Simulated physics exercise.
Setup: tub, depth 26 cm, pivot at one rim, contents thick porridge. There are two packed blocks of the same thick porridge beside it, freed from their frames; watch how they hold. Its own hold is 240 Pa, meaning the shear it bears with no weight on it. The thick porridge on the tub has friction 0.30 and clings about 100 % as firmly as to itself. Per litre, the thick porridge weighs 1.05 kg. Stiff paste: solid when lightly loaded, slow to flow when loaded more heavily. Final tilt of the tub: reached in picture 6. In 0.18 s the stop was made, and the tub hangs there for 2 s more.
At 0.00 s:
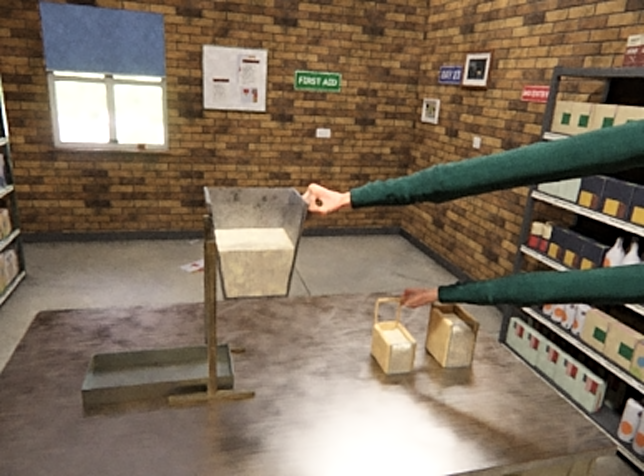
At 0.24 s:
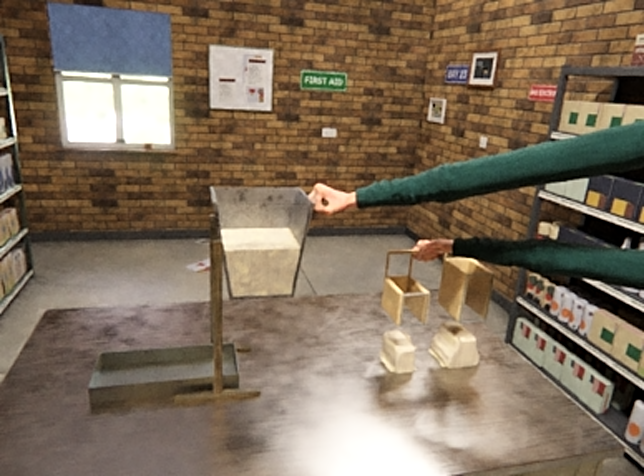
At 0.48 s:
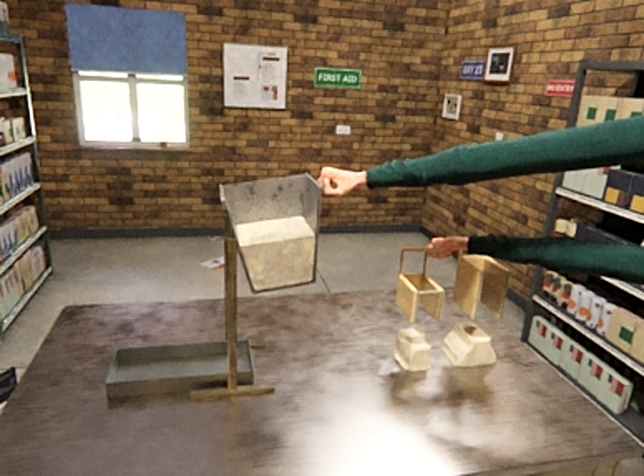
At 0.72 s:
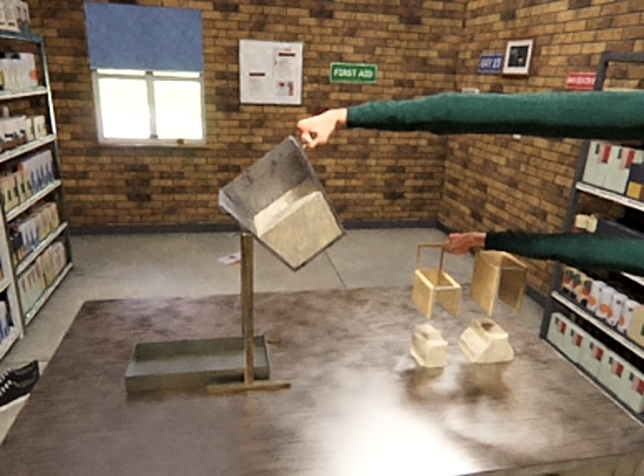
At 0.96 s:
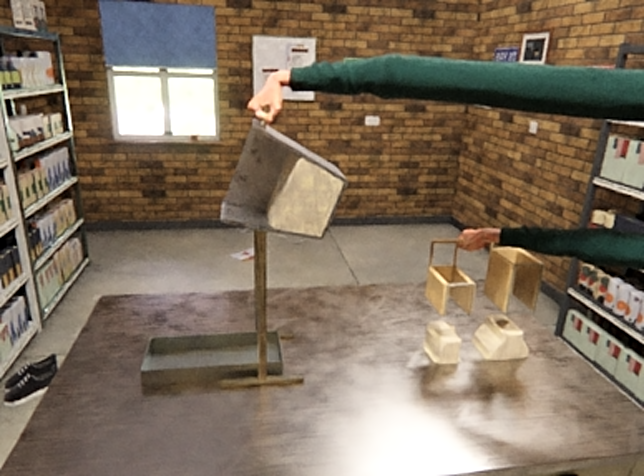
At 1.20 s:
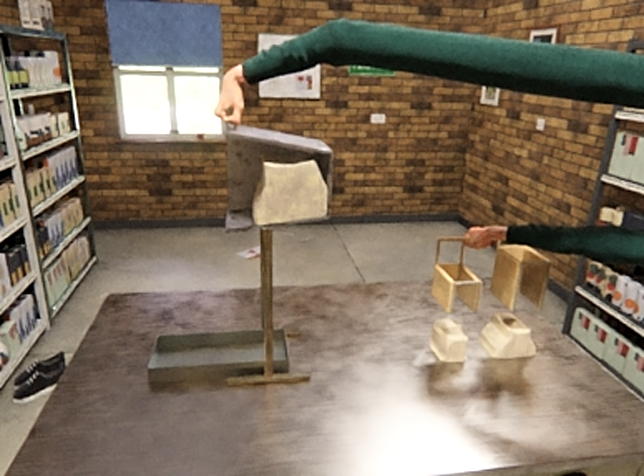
The clip shows one hand lifting two wooden moulds off pale blocks, which sag slightly, while another hand tips a grey tub on a post leftward onto its side, its pale, thick contents turning with it as one lump.
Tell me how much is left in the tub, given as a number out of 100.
It should be close to 75 out of 100.
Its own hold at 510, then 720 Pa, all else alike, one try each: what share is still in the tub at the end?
Respectively 100 % and 100 %.
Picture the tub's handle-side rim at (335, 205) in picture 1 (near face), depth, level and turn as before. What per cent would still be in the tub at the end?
Near 50 per cent.
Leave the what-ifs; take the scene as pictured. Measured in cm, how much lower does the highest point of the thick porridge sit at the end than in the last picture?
8 cm or so.
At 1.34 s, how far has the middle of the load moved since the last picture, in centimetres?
About 4 cm.
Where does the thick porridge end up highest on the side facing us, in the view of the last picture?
The highest point is near (278, 191) in the last picture.
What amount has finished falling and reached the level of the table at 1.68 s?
I'd say close to 0 per cent of it.
After 1.34 s, the tub is at 88 degrees and holds 100 %.
After 1.51 s, the tub is at 88 degrees and holds 92 %.
After 1.68 s, the tub is at 88 degrees and holds 81 %.
After 1.85 s, the tub is at 88 degrees and holds 76 %.
After 3.20 s, at the end, the tub is at 88 degrees and holds 75 %.
